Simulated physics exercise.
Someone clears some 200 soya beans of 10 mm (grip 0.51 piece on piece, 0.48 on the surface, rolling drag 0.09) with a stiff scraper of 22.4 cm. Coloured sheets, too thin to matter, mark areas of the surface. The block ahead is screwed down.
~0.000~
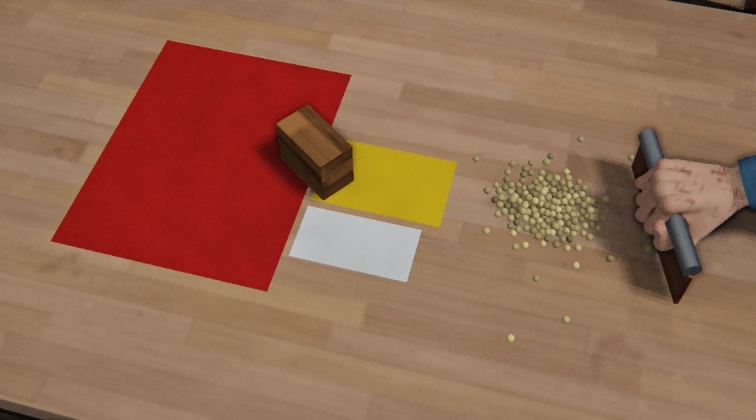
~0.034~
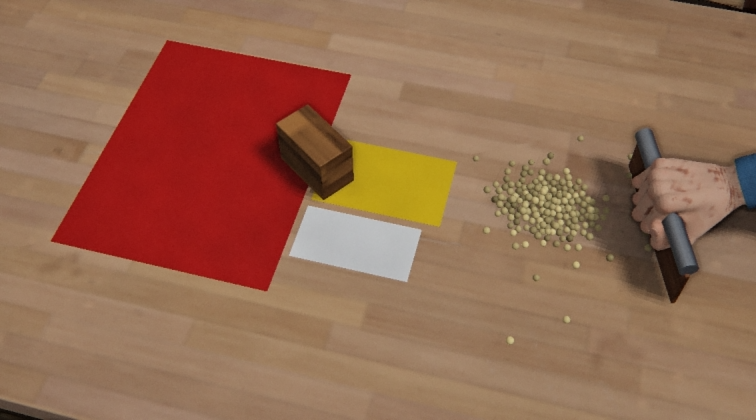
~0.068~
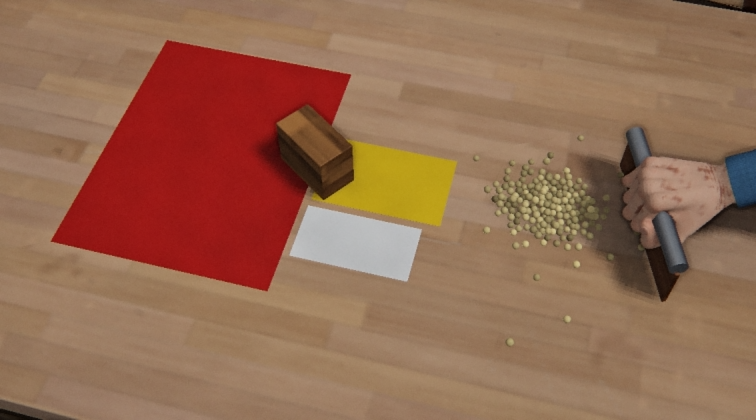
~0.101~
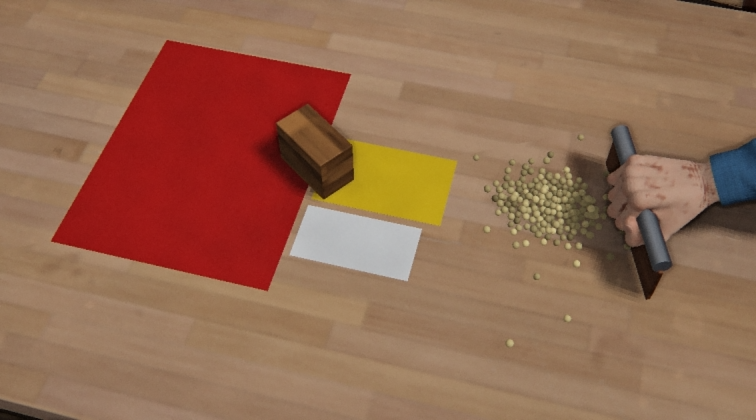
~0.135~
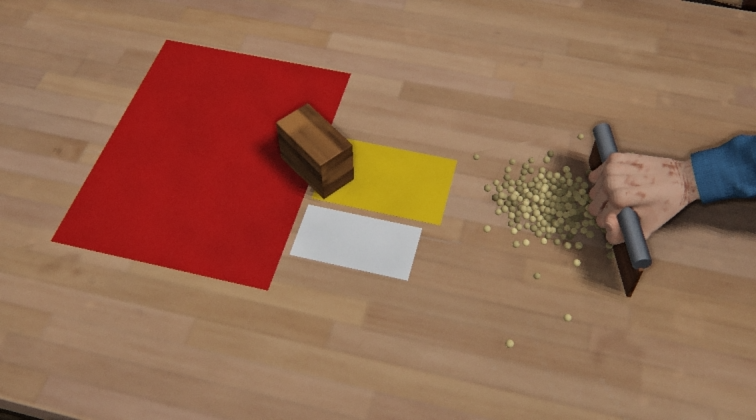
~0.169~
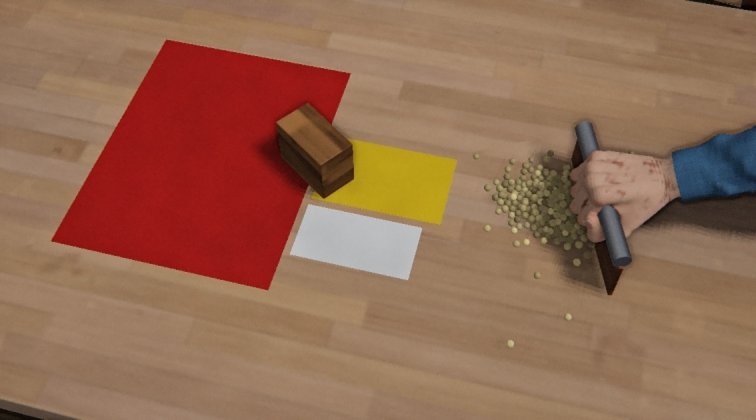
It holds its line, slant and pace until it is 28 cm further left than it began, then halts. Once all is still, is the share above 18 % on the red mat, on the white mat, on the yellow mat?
Red mat: No, white mat: Yes, yellow mat: Yes.
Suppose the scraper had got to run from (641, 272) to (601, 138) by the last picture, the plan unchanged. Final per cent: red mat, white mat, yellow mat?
Red mat 0, white mat 15, yellow mat 45.
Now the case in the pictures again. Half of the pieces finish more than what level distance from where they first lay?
About 26 cm.
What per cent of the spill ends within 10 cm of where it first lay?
Some 0 per cent.
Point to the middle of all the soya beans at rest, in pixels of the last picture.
At about (358, 215).
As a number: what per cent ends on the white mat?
About 30 per cent.
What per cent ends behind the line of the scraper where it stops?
Roughly 5 per cent.
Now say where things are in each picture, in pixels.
Scraper from (687, 280) to (643, 145); moved 0.0 cm; 0 pieces shifted; middle of the spill at (554, 201); white mat at (356, 243); yellow mat at (385, 181); red mat at (212, 152); block at (314, 135), in the first picture.
Scraper from (684, 279) to (640, 144); moved 0.4 cm; 0 pieces shifted; middle of the spill at (554, 201), in the second picture.
Scraper from (674, 278) to (631, 143); moved 1.7 cm; 4 pieces shifted; middle of the spill at (554, 200), in the third picture.
Scraper from (658, 276) to (616, 141); moved 3.7 cm; 4 pieces shifted; middle of the spill at (554, 199), in the fourth picture.
Scraper from (638, 273) to (598, 139); moved 6.1 cm; 7 pieces shifted; middle of the spill at (549, 202), in the fifth picture.
Scraper from (618, 271) to (581, 137); moved 8.5 cm; 95 pieces shifted; middle of the spill at (547, 202); white mat at (357, 241); yellow mat at (386, 179); red mat at (212, 151); block at (314, 133). Its speed is about 0.72 m/s, heading 9 degrees towards the viewer, in the sixth picture.
After 0.35 s, scraper 21 cm from its start, spill 22 cm wide; off the mats 100 %.
After 0.53 s, scraper 28 cm from its start, spill 29 cm wide; white mat 20 %, yellow mat 40 %, off the mats 35 %.
After 0.69 s, scraper 28 cm from its start, spill 33 cm wide; white mat 30 %, yellow mat 35 %, off the mats 30 %.
In the end, at 1.6 s, white mat 30 %, yellow mat 30 %, red mat 10 %, off the mats 35 %.
